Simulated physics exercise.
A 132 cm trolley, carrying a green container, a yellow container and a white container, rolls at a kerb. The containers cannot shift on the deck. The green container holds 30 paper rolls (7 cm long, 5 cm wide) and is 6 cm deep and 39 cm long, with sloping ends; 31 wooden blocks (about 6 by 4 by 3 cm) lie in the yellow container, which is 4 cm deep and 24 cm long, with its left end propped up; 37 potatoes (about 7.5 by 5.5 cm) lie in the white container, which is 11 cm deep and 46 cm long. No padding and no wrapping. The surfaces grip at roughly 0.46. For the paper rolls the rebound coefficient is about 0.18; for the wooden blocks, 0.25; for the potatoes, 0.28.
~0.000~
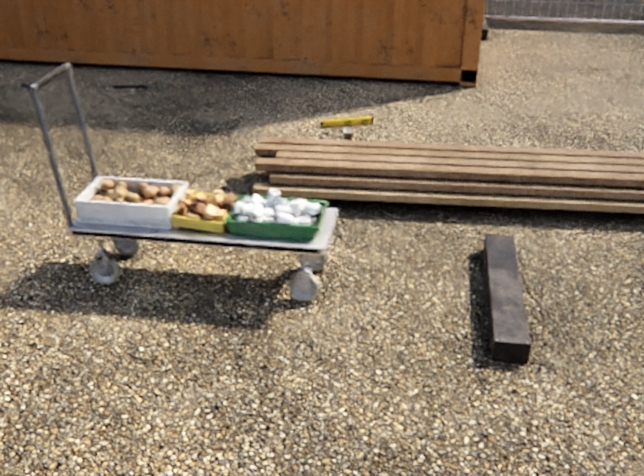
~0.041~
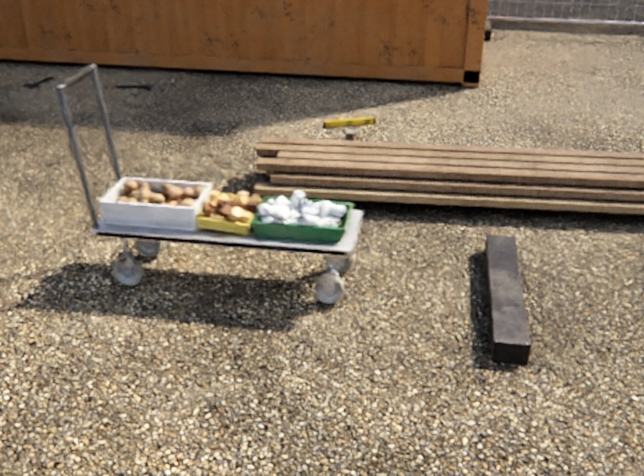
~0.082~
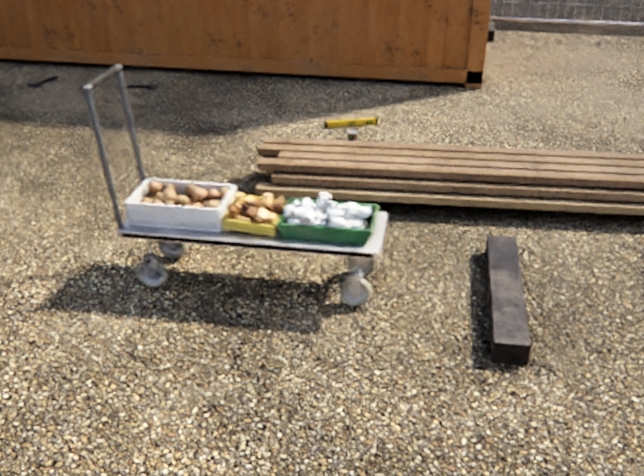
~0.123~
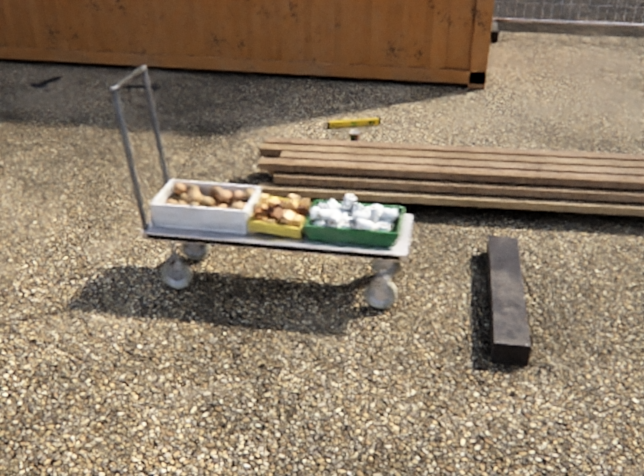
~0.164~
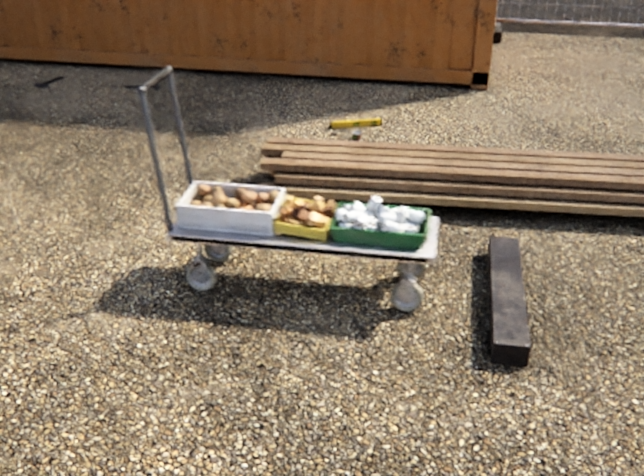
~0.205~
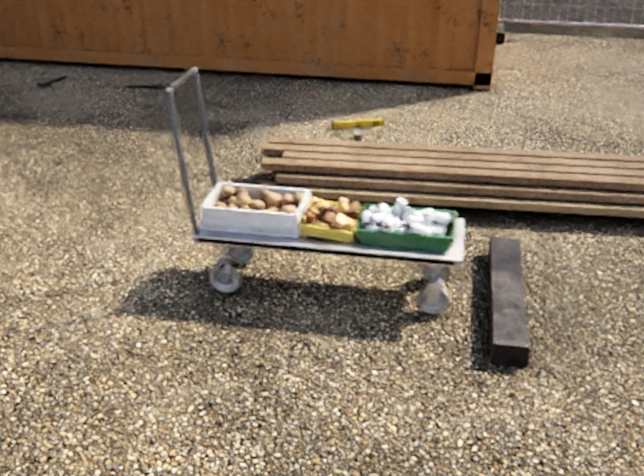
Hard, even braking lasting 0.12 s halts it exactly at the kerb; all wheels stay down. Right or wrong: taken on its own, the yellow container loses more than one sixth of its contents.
Right.
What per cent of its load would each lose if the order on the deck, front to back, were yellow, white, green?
Green container 20 %, yellow container 40 %, white container 0 %.
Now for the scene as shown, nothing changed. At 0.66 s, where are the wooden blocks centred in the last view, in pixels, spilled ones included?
I'd put the middle close to (389, 224).
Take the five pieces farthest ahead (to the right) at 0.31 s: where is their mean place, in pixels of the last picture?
Their centre is around (489, 221).
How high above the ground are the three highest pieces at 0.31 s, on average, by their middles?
Roughly 50 centimetres.
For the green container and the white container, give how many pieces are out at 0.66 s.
Estimate at that time - green container 8, white container 1, give or take.
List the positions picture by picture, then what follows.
In the first picture (places track the rim corner closest to us here; the camera moves round a little), yellow container (221, 223); green container (318, 227); 85 cm to go; all still inside.
Yellow container (247, 225); green container (344, 229); 72 cm to go, in the second picture.
Yellow container (273, 226); green container (371, 231); 59 cm to go, in the third picture.
Yellow container (299, 228); green container (398, 233); 46 cm to go, in the fourth picture.
Yellow container (325, 230); green container (426, 236); 33 cm to go, in the fifth picture.
Yellow container (351, 232); green container (453, 238); 20 cm to go; all still inside, in the sixth picture.
After 0.21 s, it begins to slow.
After 0.31 s, the green container has all 30, the yellow container is down by 2 of 31 and the white container has all 37.
After 0.43 s, the green container is down by 5 of 30, the yellow container is down by 6 of 31 and the white container has all 37.
After 0.66 s, the green container is down by 8 of 30, the yellow container is down by 9 of 31 and the white container is down by 1 of 37.
When it is over (at 1.16 s), the green container is down by 9 of 30, the yellow container is down by 9 of 31 and the white container is down by 1 of 37. Asked share, 9 of 31, 29 per cent.
